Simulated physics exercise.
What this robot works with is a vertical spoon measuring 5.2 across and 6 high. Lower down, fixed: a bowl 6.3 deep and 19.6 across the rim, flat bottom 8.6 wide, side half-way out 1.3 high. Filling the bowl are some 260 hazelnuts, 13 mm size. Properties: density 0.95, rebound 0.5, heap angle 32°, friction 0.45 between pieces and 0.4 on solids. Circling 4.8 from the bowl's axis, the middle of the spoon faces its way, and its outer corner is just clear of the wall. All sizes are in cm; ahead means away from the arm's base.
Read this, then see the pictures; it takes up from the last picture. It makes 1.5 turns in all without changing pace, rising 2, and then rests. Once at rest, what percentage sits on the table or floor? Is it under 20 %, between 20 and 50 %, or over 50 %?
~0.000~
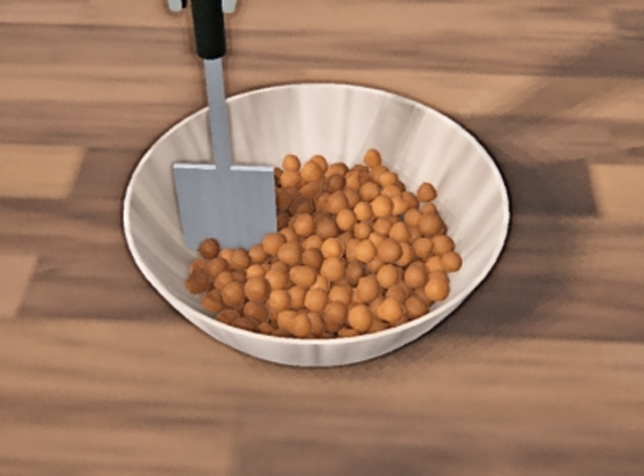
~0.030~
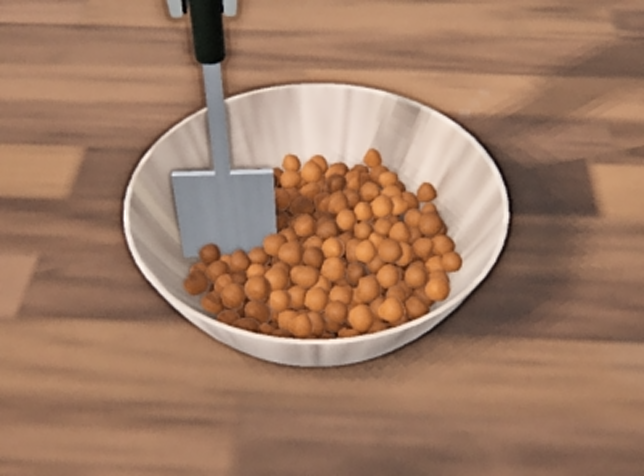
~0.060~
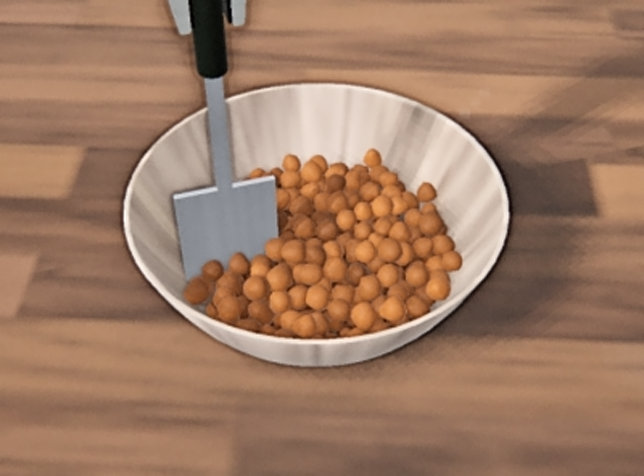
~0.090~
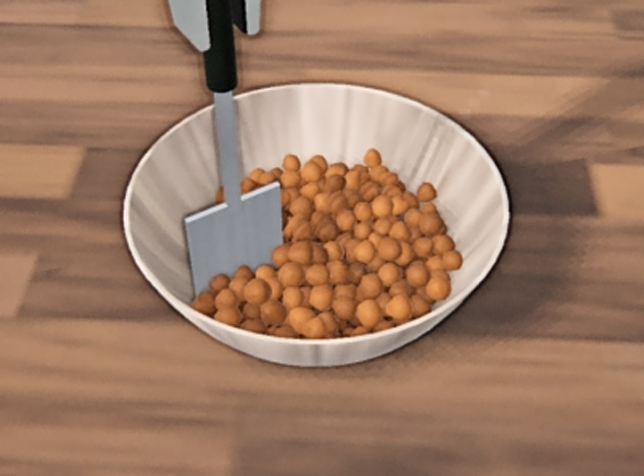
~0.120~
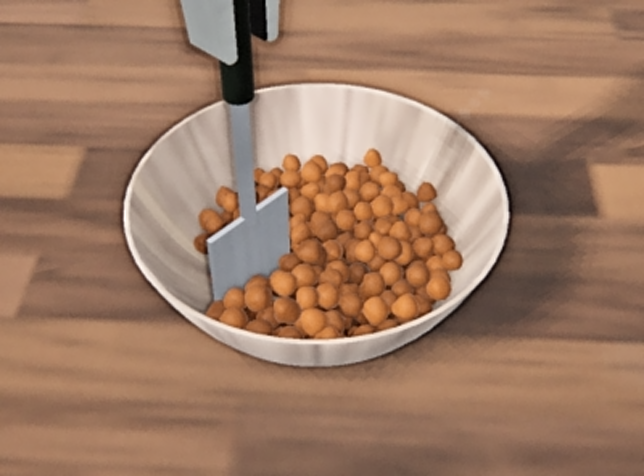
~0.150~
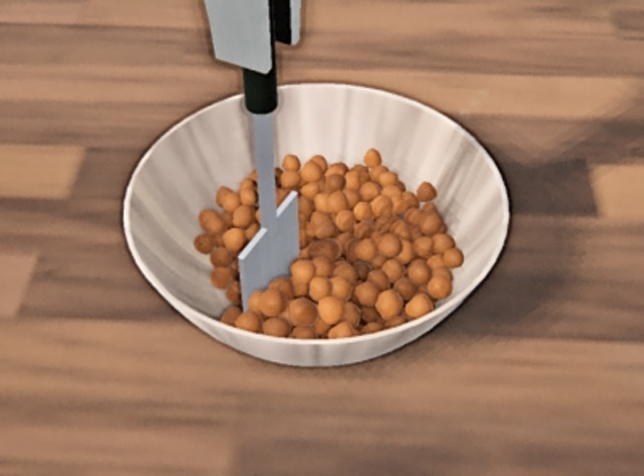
Under 20 %.
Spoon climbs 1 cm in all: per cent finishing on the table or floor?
15 per cent, roughly.
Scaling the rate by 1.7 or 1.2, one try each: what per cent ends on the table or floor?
I'd expect about 30 per cent, then about 15 per cent.
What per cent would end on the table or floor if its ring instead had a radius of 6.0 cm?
It would come to about 0 per cent.
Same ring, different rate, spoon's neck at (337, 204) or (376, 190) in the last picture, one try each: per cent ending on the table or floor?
Roughly 25 and 35 percent, in that order.
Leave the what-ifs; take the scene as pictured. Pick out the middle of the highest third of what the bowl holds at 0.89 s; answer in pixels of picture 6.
I'd say about (308, 295).
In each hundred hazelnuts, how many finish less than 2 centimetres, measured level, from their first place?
That comes to some 20 per cent.
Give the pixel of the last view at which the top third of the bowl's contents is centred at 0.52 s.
Around (312, 153).
After 0.52 s, 251° round, highest piece 8 above the table; 249 in the bowl, 10 on the table or floor, 4 in flight or on the tool.
After 0.89 s, 77° round, highest piece 7 above the table; 243 in the bowl, 20 on the table or floor.
After 1.27 s, 180° round, highest piece 5 above the table; 243 in the bowl, 20 on the table or floor.
After 1.97 s, 180° round, highest piece 5 above the table; 243 in the bowl, 20 on the table or floor.
In the end, 243 in the bowl, 20 on the table or floor. That is 8 % on the table or floor.
